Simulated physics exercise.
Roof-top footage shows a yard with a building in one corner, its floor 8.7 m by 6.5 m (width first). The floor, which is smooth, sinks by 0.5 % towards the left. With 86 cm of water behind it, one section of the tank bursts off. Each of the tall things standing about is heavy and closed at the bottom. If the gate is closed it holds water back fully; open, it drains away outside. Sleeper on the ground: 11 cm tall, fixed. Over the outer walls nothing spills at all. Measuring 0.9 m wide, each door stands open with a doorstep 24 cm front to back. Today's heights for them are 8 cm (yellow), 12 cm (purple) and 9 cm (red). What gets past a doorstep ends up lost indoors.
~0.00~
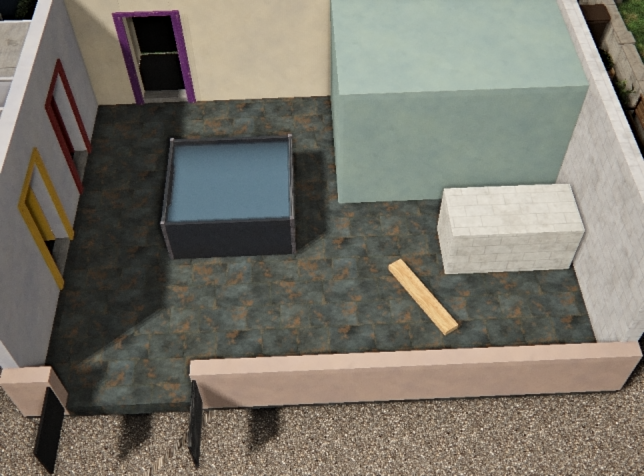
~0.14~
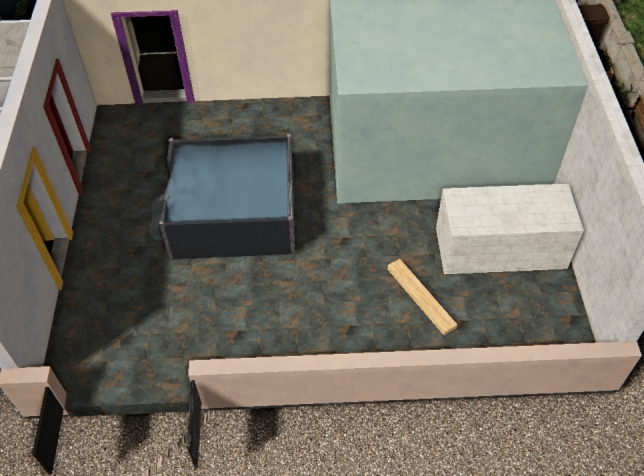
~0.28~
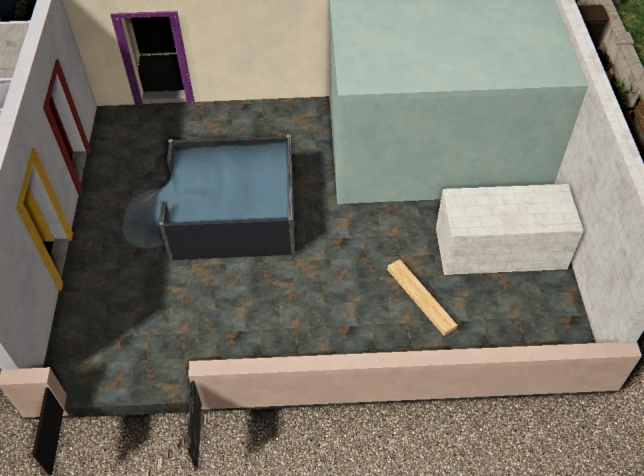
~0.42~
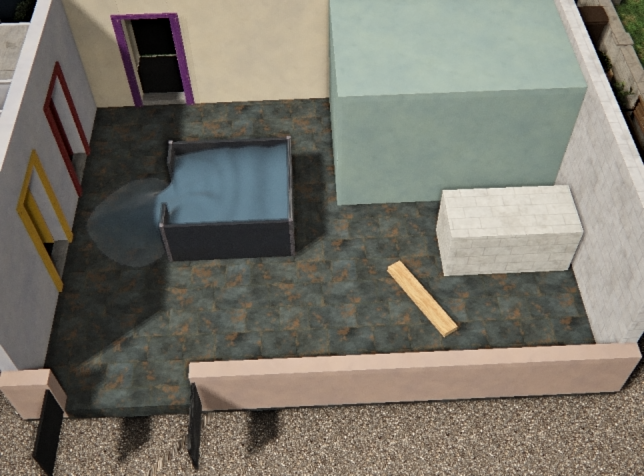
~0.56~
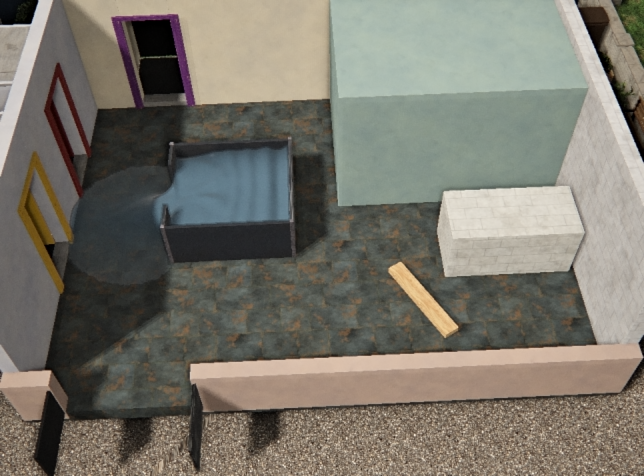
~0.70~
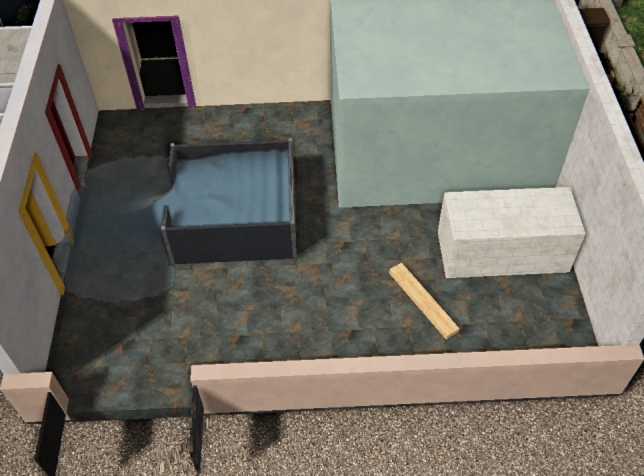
Water pours from the left side of a tank and spreads across the yard floor to the red door.
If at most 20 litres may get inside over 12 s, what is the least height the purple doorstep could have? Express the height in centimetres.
Roughly 11.5 cm.
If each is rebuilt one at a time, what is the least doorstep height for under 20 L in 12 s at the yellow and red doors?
Roughly 34 cm for the yellow door and roughly 25 cm for the red door.
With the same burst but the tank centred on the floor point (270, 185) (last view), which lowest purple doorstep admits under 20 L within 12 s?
8.5 cm, give or take.
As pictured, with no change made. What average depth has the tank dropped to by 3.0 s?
Some 39 cm.
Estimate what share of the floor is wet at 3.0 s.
35 %.
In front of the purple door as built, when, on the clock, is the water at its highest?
It peaks around 3.0 s.
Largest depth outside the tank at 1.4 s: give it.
Max depth: Around 48 cm.
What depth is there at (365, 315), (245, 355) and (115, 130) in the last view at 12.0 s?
First spot about 4 cm, second about 4 cm, third about 9 cm.
After 1.4 s water covers 20 % of the floor, deepest (48 cm) near (76, 226); it has not reached the purple door.
After 3.0 s water covers 35 % of the floor, deepest (32 cm) near (98, 117); 15 cm at the purple door, 3 litres in over its 12 cm doorstep.
After 12.0 s water covers 85 % of the floor, deepest (10 cm) near (96, 129); 6 cm at the purple door, 18 litres in over its 12 cm doorstep.
At the purple door as built, the water arrived by 2.0 s and peaked near 15 cm at 3.0 s.
Run again over the same 12 s with other heights there, 34 litres in over 10 cm, 11 litres over 13.5 cm. The limit of 20 litres is kept from about 11.5 cm up.
